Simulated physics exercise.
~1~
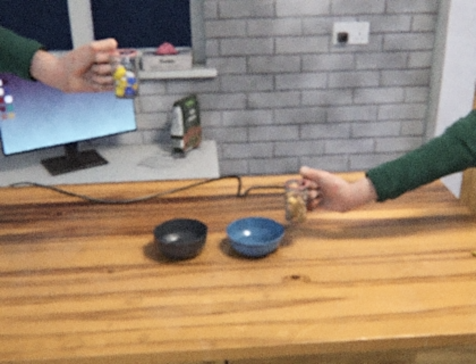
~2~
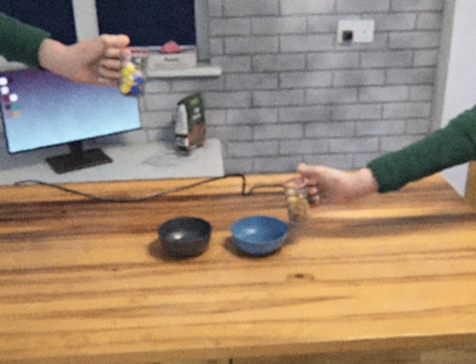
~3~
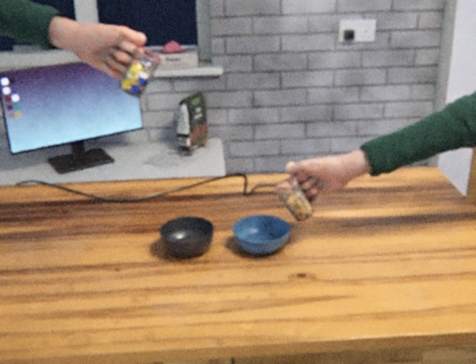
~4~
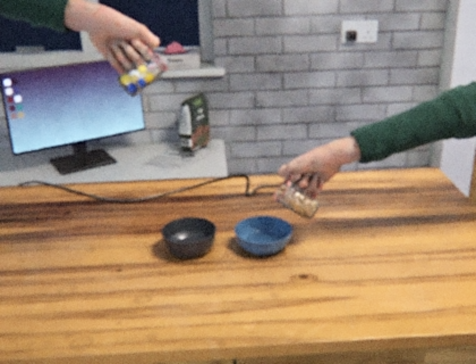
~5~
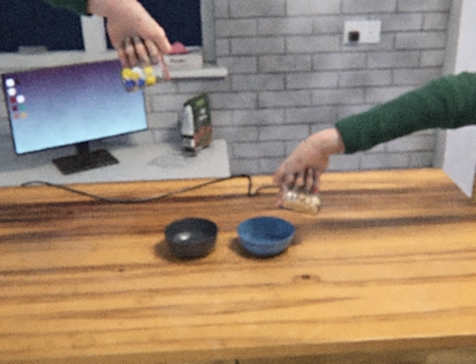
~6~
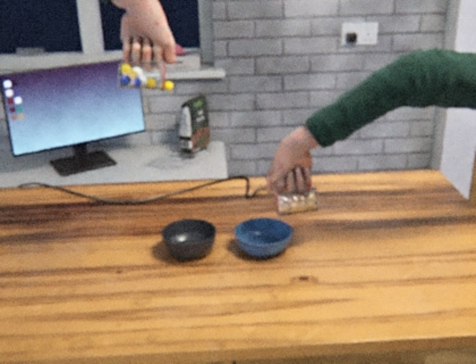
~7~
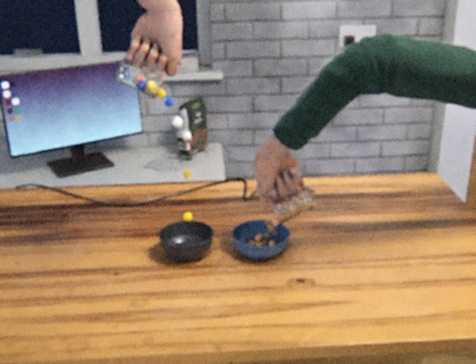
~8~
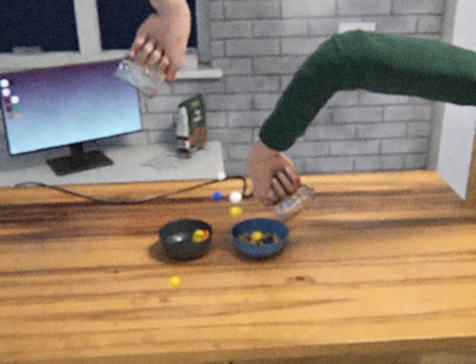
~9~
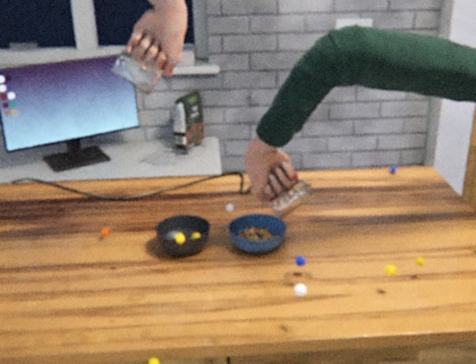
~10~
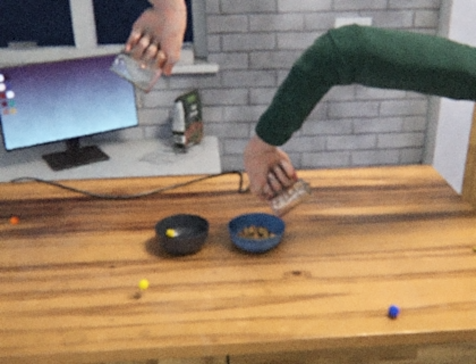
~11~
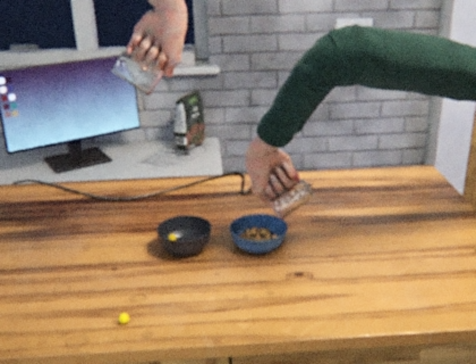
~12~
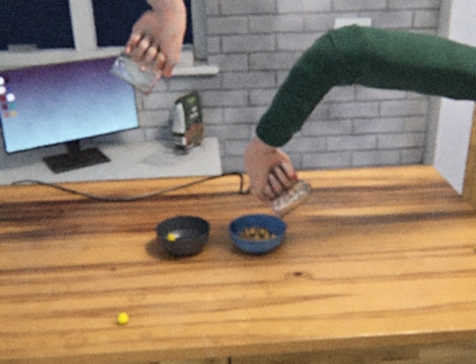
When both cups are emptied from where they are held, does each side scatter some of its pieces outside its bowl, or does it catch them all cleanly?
The left side scatters, with most of its colourful balls ending up outside the dark bowl. The right side is a clean catch, with all of its pieces staying in the blue bowl.
